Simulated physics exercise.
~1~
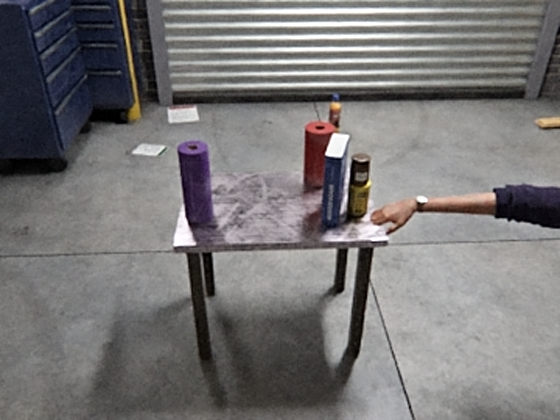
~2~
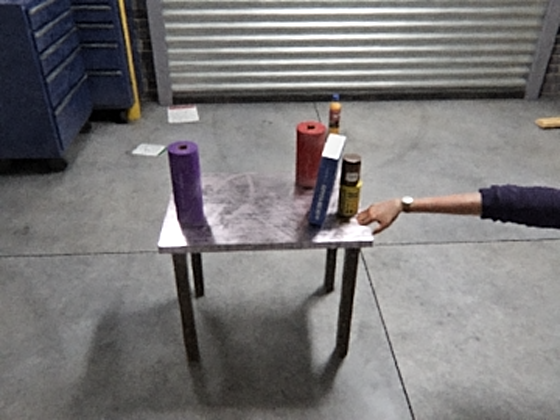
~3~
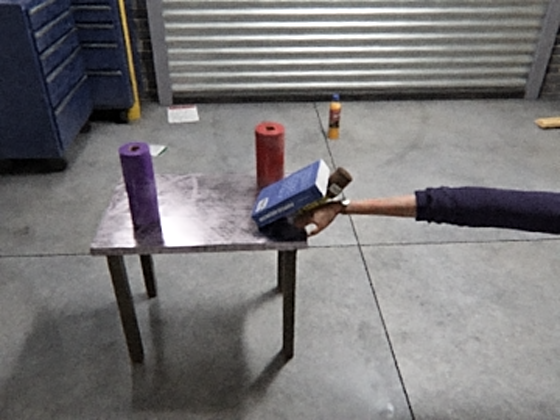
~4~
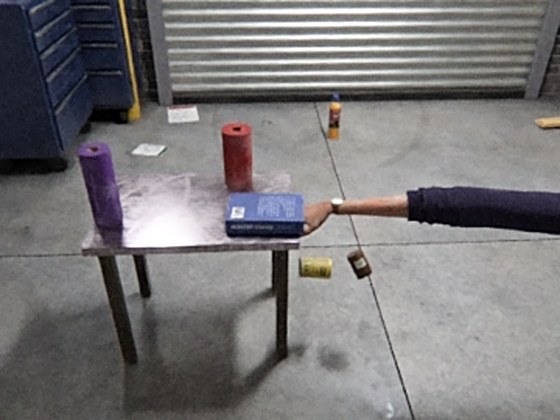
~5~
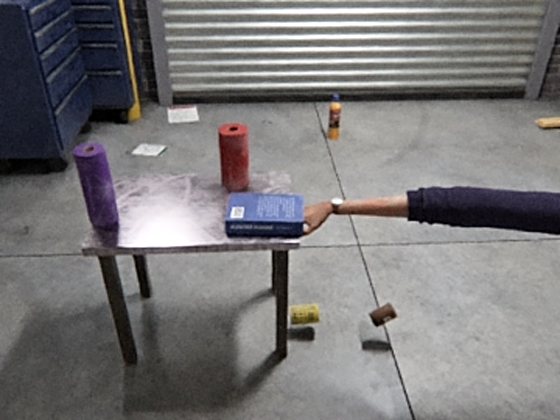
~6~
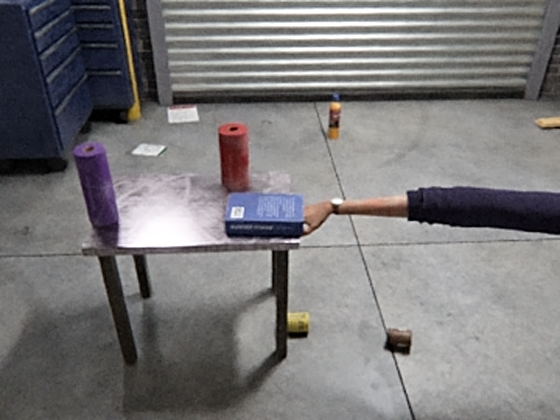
The clip opens on a small table holding a purple roll, a red roll, an upright blue book and a yellow tin with a brown jar on top, while a hand grips the right edge. The arm moves the table to the left, slightly at first and then much farther. The book tips over to the right as the jar and tin topple toward the hand. The book lands flat near the edge, while the tin and jar drop off the right side. The table stops, and they end up lying apart on the concrete floor, with both rolls still standing.
